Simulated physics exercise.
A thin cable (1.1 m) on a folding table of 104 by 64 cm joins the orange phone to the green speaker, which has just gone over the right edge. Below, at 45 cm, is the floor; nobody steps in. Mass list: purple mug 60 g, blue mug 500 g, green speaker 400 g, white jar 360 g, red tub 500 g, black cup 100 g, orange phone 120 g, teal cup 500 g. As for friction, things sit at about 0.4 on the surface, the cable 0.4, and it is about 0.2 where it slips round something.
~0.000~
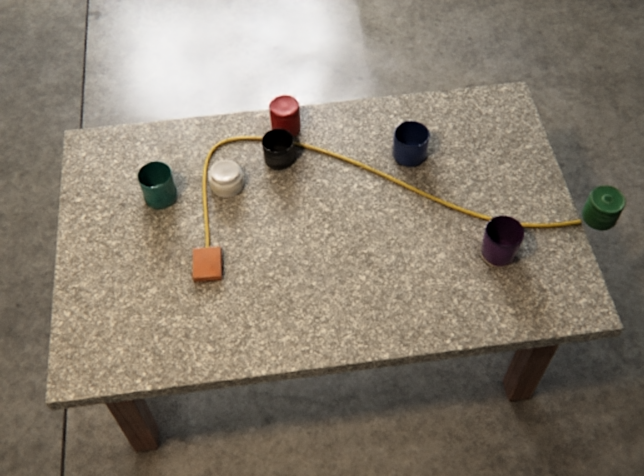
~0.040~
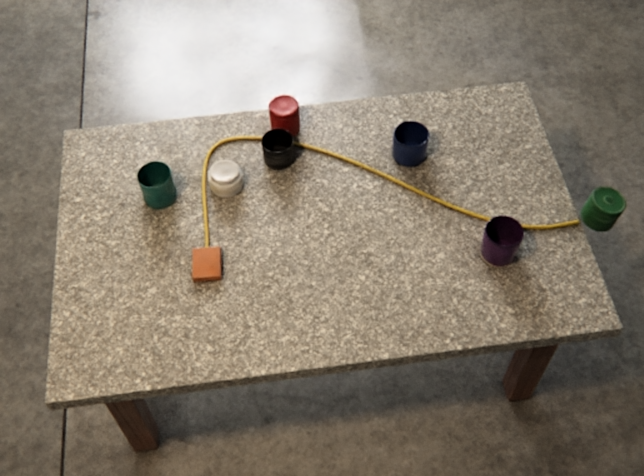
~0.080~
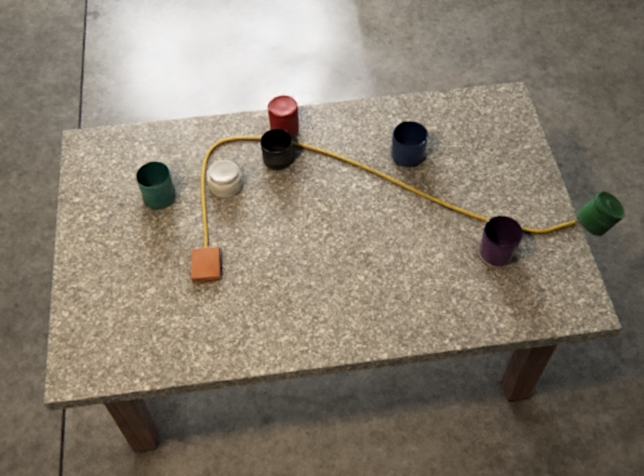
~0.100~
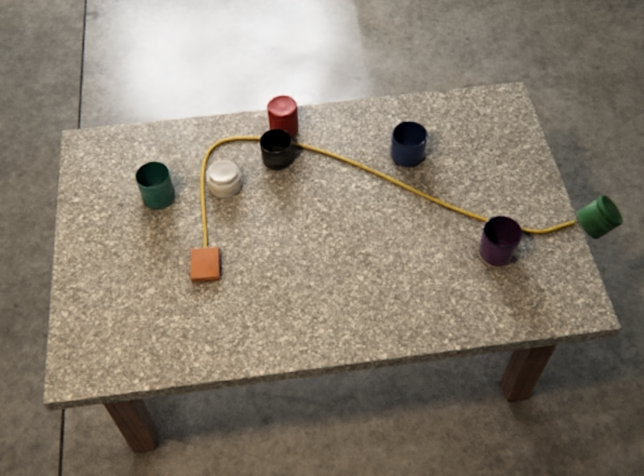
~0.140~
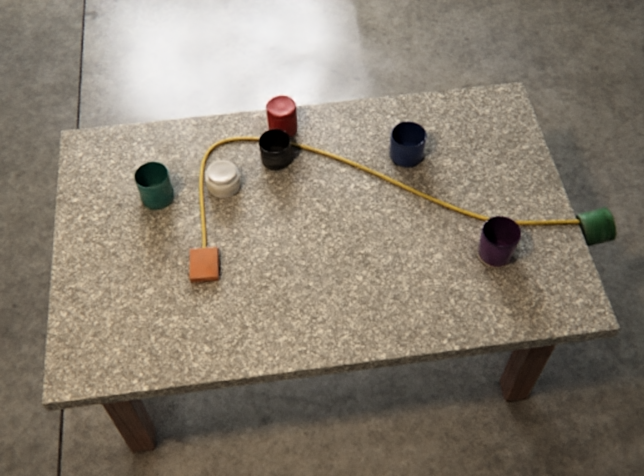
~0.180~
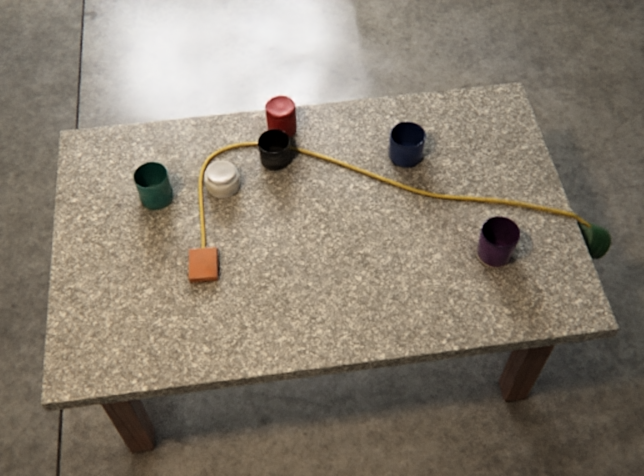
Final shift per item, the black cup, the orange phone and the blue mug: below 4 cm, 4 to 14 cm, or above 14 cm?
Black cup above 14 cm, orange phone above 14 cm, blue mug below 4 cm.
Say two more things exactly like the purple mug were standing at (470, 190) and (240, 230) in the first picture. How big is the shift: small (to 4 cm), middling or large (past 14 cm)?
In order they come out mid-range and low.
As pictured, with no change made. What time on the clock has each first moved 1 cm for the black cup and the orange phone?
Black cup: 0.24 s; orange phone: 0.26 s.
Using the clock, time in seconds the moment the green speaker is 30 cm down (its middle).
The clock reads 0.36 s at that moment.
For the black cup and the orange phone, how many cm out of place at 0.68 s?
Approx. shifts - black cup: 20 cm; orange phone: 30 cm.
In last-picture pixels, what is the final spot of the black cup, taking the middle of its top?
In the last view, the top sits at about (297, 217).
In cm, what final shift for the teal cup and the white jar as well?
Final places, approx.: Teal cup 0 cm off, white jar 6 cm off.
At 0.4 s, the cable's tail end at (216, 190); black cup 17 cm off its start, orange phone 16 cm off its start, green speaker over the edge.
At 0.7 s, the cable's tail end at (231, 162); orange phone 29 cm off its start, black cup 20 cm off its start, green speaker over the edge.
At 0.9 s, the cable's tail end at (231, 162); orange phone 29 cm off its start at (222, 146), black cup 20 cm off its start at (297, 217), green speaker over the edge.
At 1.2 s, the cable's tail end at (231, 162); orange phone 29 cm off its start, black cup 20 cm off its start, green speaker over the edge.
At 2.4 s, the cable's tail end at (231, 162); orange phone 29 cm off its start at (222, 146), black cup 20 cm off its start at (297, 217), blue mug 0 cm off its start at (408, 135), green speaker over the edge.
